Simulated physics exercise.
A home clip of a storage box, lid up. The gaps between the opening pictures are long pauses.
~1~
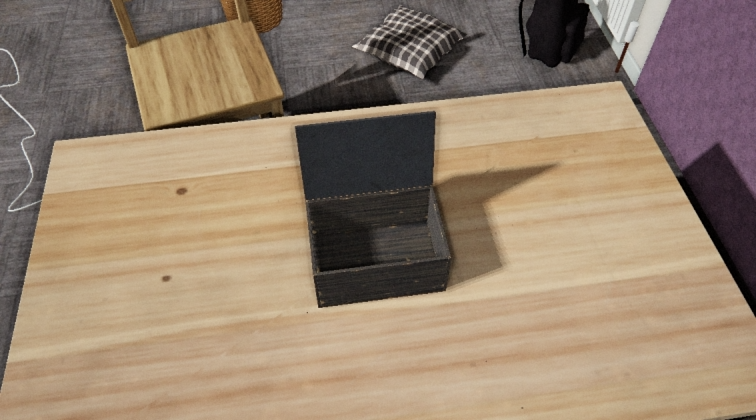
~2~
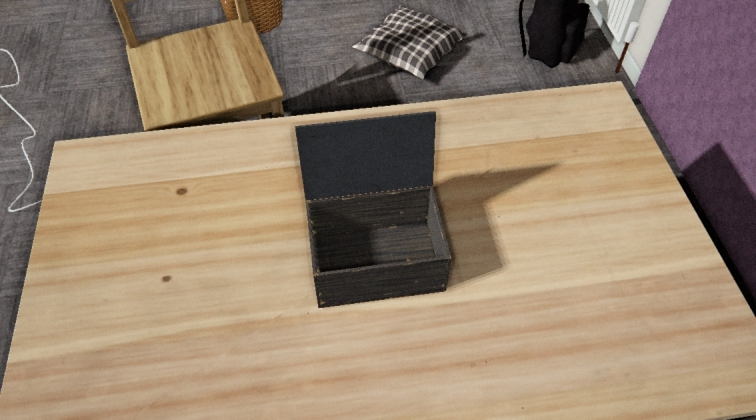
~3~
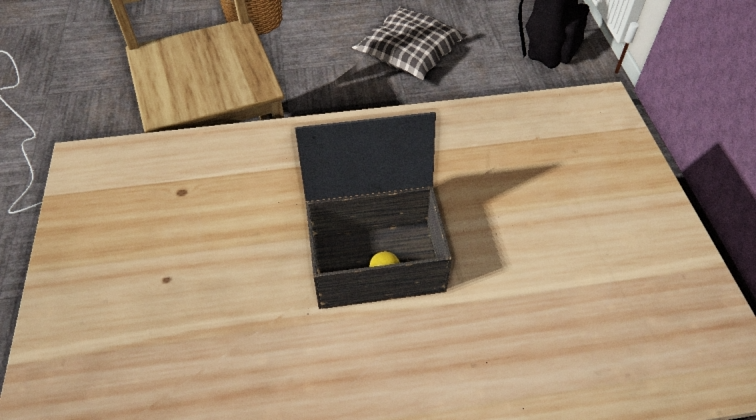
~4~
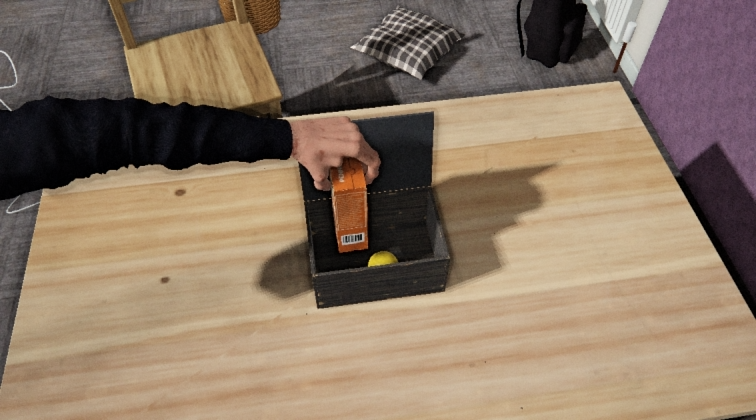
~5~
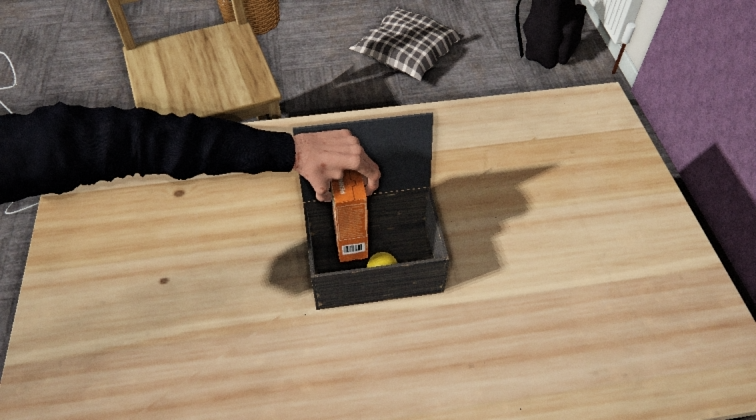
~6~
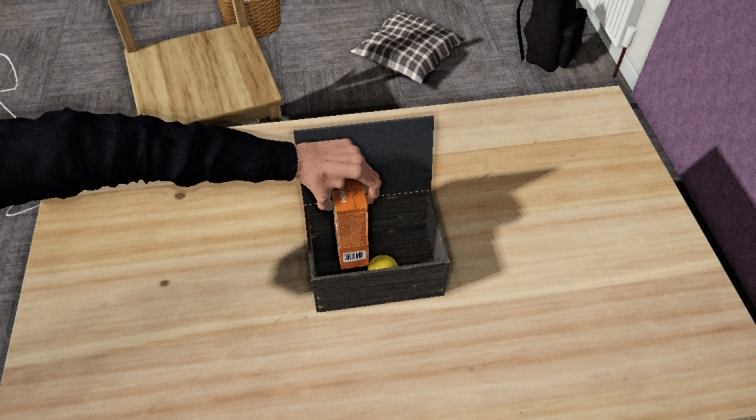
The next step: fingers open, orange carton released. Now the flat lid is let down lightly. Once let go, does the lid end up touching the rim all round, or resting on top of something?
I predict the lid will sit proud.
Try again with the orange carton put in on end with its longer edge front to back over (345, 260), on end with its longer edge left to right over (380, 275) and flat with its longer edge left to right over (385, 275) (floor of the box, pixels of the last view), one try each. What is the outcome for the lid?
Okay, so first it doesn't close, then it doesn't close, and last it closes properly.
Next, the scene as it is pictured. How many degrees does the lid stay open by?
The answer is about 25 degrees.
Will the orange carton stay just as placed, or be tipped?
Result: The orange carton leans over.
Then, 1.00 s after the last picture, lid starting down; orange carton tipped 4° from how it was near (349, 242); yellow lemon rolled about its own width.
Then, 2.20 s after the last picture, lid 53° above the rim; orange carton tipped 6° from how it was near (347, 244); yellow lemon rolled about its own width.
At rest, lid 25° above the rim; tipped over in the box, orange carton; moved from the start, yellow lemon. Seen from the same camera at the end, orange carton near (342, 257).
